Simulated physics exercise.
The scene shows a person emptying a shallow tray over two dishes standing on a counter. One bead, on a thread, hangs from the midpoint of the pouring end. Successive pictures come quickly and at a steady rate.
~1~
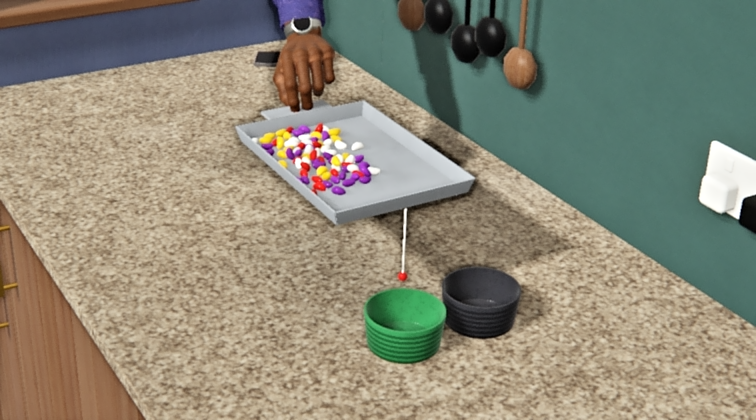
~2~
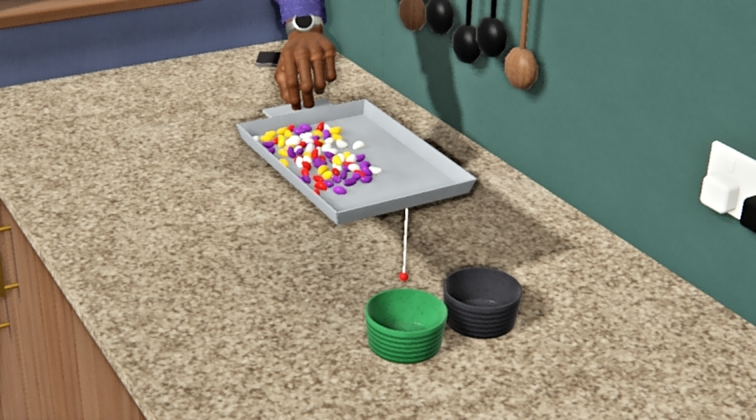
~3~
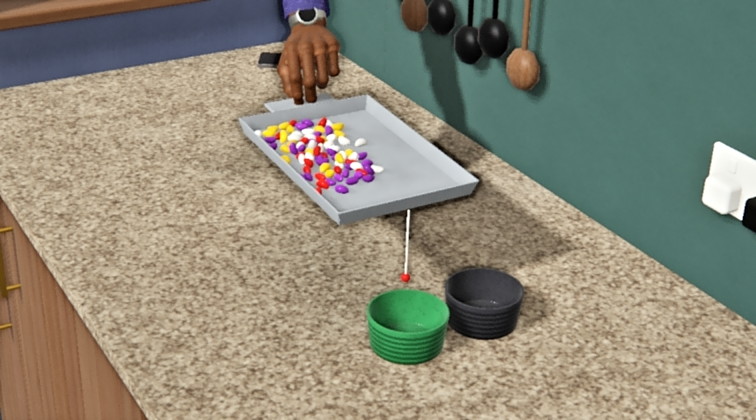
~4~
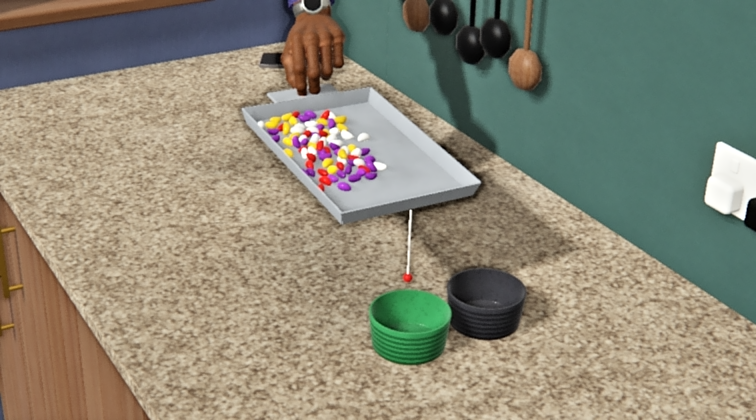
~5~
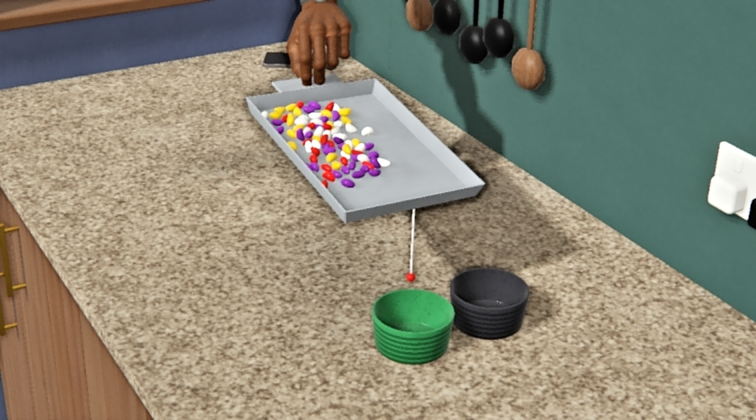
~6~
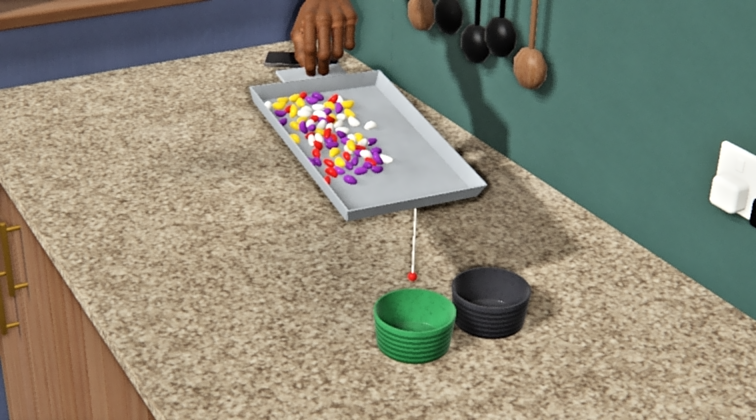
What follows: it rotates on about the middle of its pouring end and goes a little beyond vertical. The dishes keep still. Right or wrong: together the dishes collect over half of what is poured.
Right.
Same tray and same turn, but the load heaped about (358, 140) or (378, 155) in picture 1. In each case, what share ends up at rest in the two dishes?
From the first start you get 90 in a hundred, from the second 90 in a hundred.
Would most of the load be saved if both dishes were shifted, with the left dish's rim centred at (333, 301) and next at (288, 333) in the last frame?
First shift, a minority share; second shift, a minority share.
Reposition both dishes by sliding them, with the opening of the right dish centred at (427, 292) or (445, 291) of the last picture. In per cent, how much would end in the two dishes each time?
Trial 1 around 30 percent, trial 2 around 50 percent.
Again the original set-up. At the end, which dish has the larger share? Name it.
It's the one placed right that wins here.
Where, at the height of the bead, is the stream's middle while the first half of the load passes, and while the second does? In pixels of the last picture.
Points: About (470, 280), then about (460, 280).
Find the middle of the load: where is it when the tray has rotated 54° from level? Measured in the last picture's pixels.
(429, 186).
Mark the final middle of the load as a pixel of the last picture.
Near (480, 318), more or less.
Shortly afterwards, tray tipped steeply; all but a few on the tray; only a few in the left dish; only a few in the right dish; a little in the air.
Next, tray tipped right over; near two thirds on the tray; a little in the left dish; a little in the right dish; only a few outside both; near a quarter in the air.
Some moments later, tray tipped past a quarter turn; near a third in the left dish; near two thirds in the right dish; a little outside both.
In the end, tray tipped past a quarter turn; near a third in the left dish; near two thirds in the right dish; a little outside both.
